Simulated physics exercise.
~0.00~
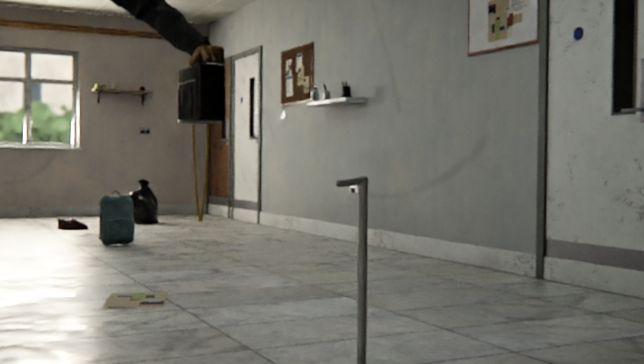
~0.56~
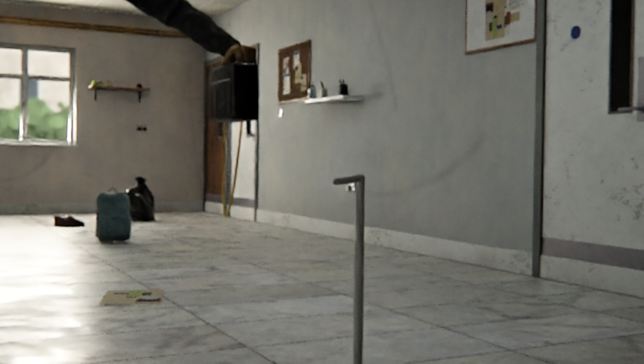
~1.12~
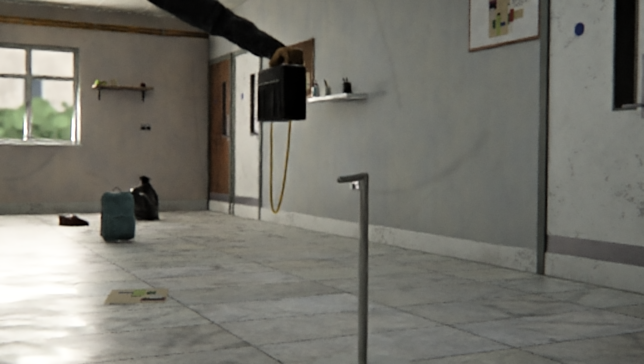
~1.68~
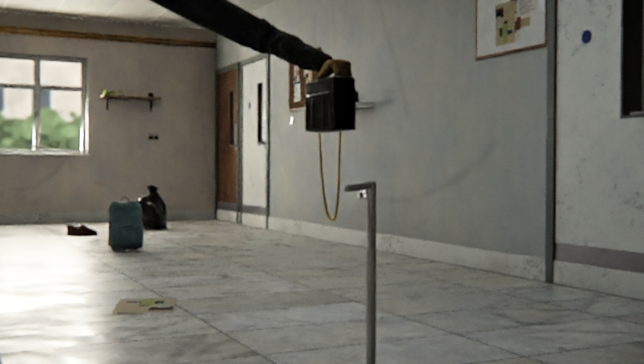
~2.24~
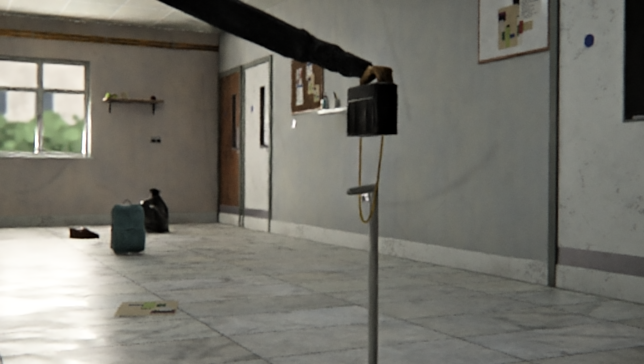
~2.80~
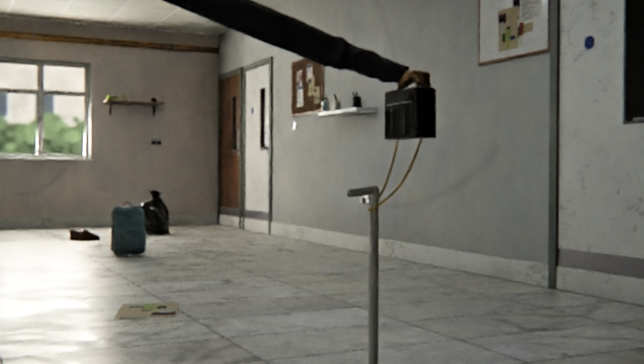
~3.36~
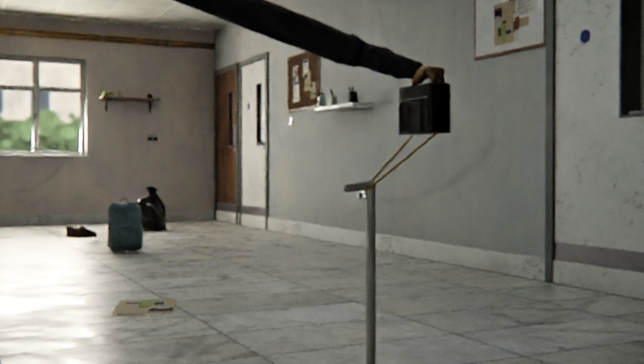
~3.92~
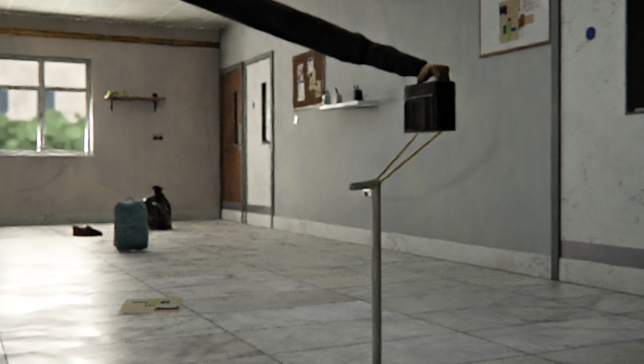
A hand carrying a black case rightward past a hooked post, its trailing loop catching the hook and pulling taut, stopping it.
